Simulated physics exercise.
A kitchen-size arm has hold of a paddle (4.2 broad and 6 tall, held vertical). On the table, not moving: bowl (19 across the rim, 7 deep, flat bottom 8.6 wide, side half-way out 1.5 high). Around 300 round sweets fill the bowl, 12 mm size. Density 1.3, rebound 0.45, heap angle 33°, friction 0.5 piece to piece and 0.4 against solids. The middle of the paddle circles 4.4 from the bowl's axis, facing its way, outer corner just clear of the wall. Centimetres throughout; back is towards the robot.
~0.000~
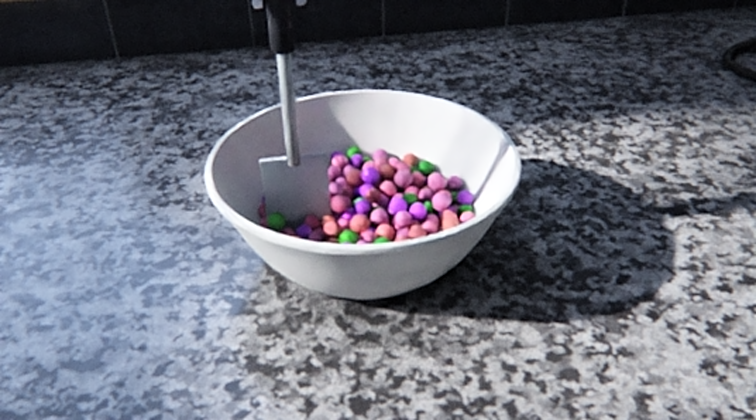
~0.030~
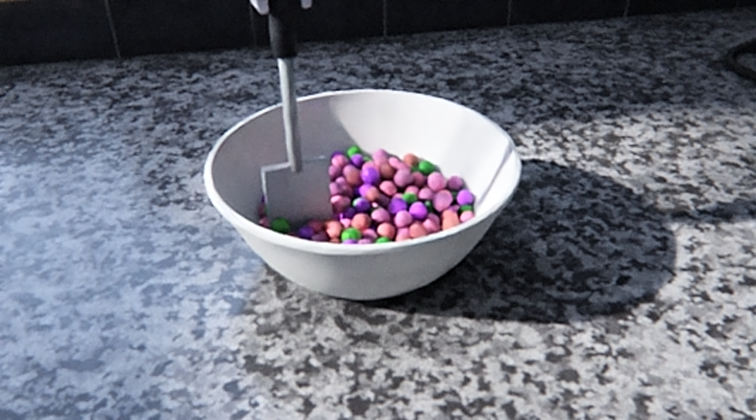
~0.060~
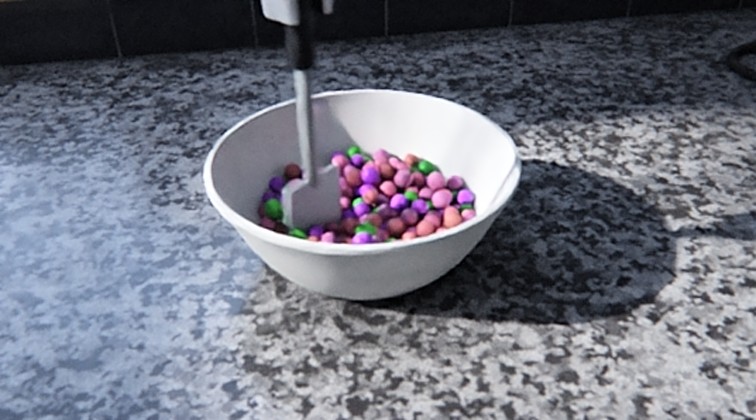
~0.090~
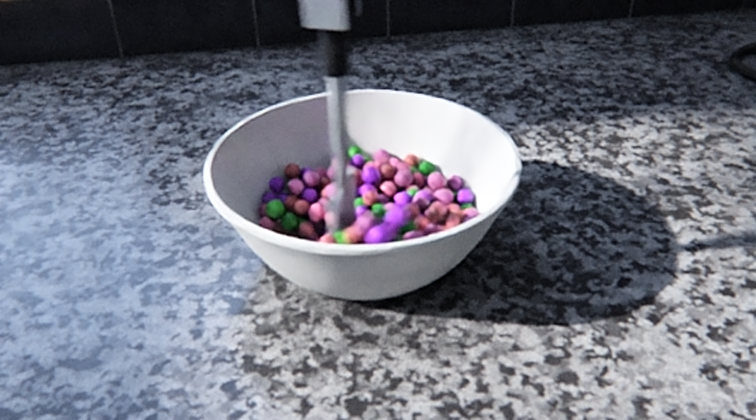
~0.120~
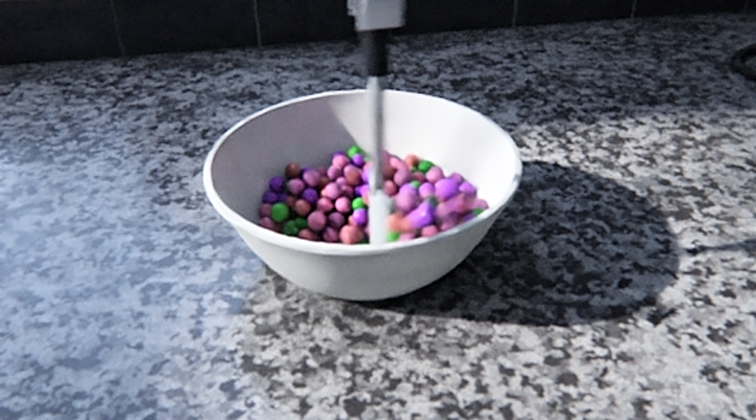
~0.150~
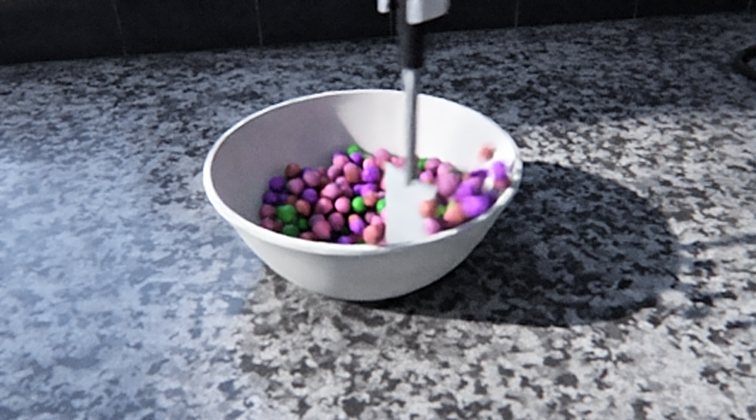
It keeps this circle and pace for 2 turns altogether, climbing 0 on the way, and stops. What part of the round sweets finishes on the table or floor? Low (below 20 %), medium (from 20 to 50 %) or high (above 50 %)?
Answer: Medium; from 20 to 50 % of the round sweets finish on the table or floor.
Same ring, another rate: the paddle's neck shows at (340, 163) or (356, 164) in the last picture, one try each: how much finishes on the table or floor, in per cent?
About 10 and 10 per cent.
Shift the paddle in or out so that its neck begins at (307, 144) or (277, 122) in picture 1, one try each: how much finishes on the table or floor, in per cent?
Some 20 and 40 per cent.
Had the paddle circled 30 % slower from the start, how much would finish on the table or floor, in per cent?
Then about 15 per cent.
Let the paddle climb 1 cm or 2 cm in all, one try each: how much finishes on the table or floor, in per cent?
Some 30 and 25 per cent.
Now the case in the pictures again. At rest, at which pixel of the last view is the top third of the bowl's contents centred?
Around (294, 225).
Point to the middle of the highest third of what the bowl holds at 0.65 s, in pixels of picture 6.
Near (420, 136).
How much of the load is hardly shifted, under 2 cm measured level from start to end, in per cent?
Roughly 5 per cent.
After 0.40 s, 353° round, highest piece 11 above the table; 248 in the bowl, 29 on the table or floor, 25 in flight or on the tool.
After 0.65 s, 225° round, highest piece 10 above the table; 217 in the bowl, 74 on the table or floor, 11 in flight or on the tool.
After 0.97 s, 0° round, highest piece 7 above the table; 197 in the bowl, 105 on the table or floor.
After 1.67 s, 0° round, highest piece 7 above the table; 197 in the bowl, 105 on the table or floor.
In the end, 197 in the bowl, 105 on the table or floor. That is 35 % on the table or floor.
